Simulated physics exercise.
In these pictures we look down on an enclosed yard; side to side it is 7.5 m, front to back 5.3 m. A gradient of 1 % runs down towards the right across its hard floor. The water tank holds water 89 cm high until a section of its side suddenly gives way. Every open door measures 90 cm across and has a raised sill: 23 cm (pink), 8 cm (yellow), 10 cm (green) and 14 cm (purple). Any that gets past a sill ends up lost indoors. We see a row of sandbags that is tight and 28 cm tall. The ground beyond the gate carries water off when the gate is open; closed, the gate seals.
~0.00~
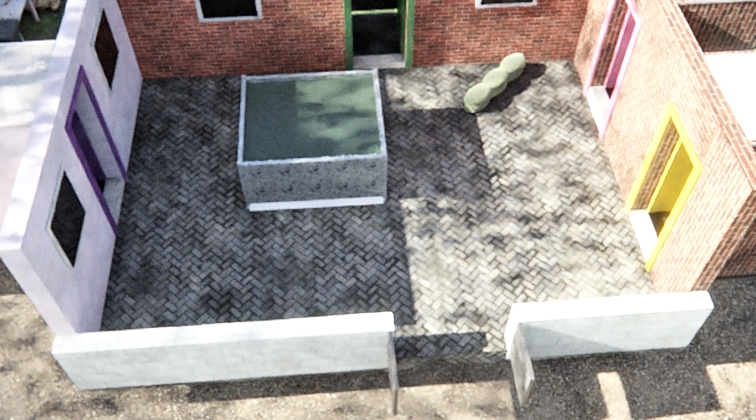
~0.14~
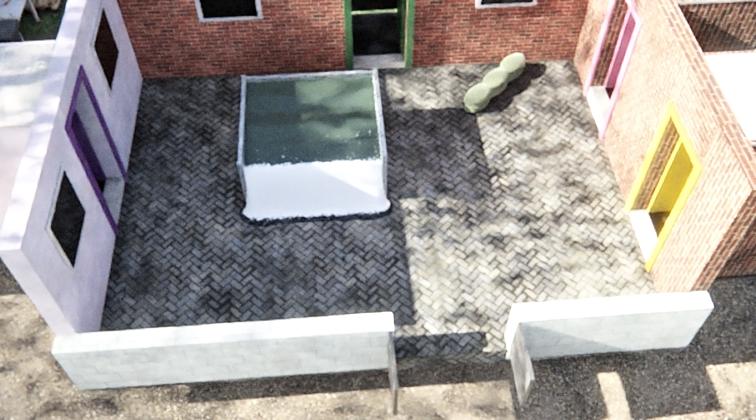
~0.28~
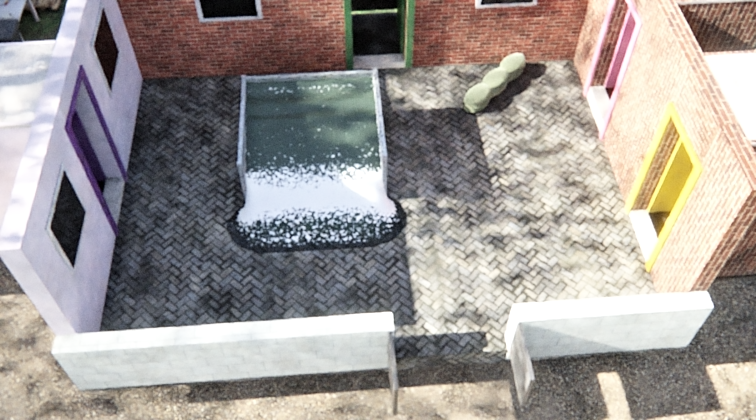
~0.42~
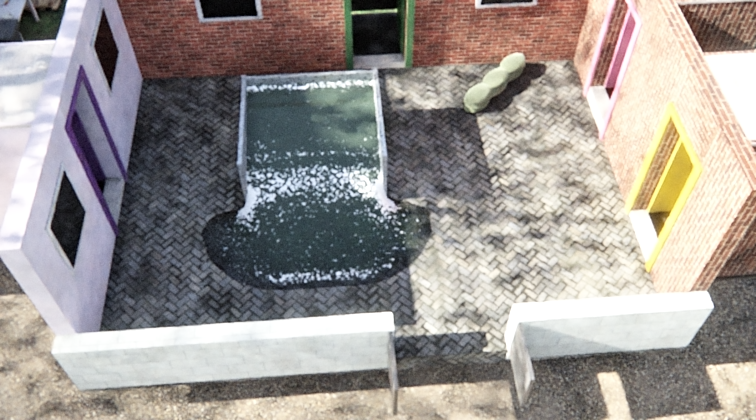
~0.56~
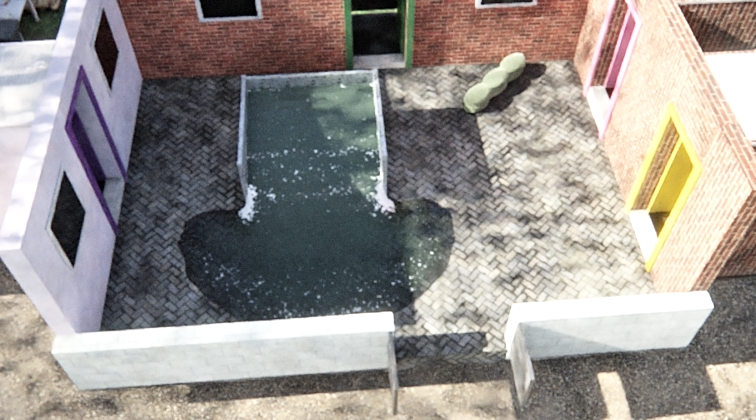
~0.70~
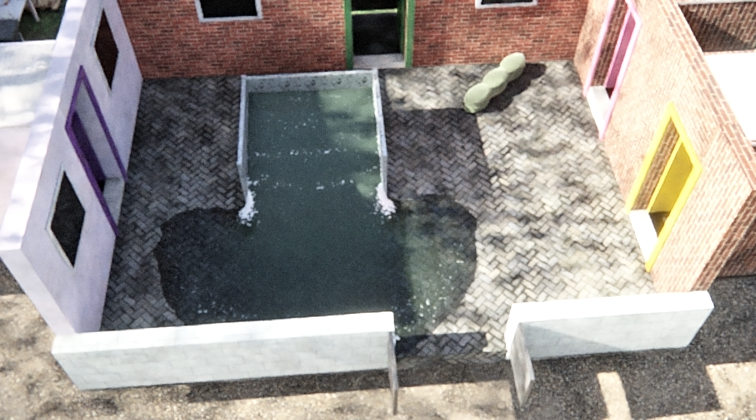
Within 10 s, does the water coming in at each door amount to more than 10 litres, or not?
At the pink door: Not more than 10 litres. At the yellow door: More than 10 litres. At the green door: Not more than 10 litres. At the purple door: Not more than 10 litres.
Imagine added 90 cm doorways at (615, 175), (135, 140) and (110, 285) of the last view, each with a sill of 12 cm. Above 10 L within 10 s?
Note, doorways in listed order: Stays short, stays short, goes beyond.
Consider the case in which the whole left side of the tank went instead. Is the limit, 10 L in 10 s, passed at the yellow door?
In that case, yellow door: More than that.
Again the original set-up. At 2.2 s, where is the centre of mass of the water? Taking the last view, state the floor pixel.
Around (303, 262).
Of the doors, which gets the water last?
Lab note: Last arrival at the green door.
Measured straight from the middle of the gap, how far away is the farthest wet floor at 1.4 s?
About 4.0 m.
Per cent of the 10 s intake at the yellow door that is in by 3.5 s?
It comes to about 5 per cent.
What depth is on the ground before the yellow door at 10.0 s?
It's some 9.0 centimetres deep.
After 1.4 s water covers 35 % of the floor and is deepest (54 cm) near (321, 333); pink door not reached, yellow door not reached, green door not reached, purple door not reached.
After 2.2 s water covers 35 % of the floor and is deepest (49 cm) near (96, 360); pink door not reached, yellow door not reached, green door not reached, purple door 1 cm at the sill, 0 L in.
After 3.5 s water covers 60 % of the floor and is deepest (28 cm) near (652, 300); pink door not reached, yellow door 15 cm at the sill, 5 L in, green door not reached, purple door 10 cm at the sill, 0 L in.
After 6.0 s water covers 85 % of the floor and is deepest (16 cm) near (139, 104); pink door 5 cm at the sill, 0 L in, yellow door 12 cm at the sill, 50 L in, green door 3 cm at the sill, 0 L in, purple door 6 cm at the sill, 0 L in.
After 10.0 s water covers 95 % of the floor and is deepest (15 cm) near (604, 161); pink door 13 cm at the sill, 0 L in, yellow door 9 cm at the sill, 65 L in, green door 7 cm at the sill, 0 L in, purple door 5 cm at the sill, 0 L in.
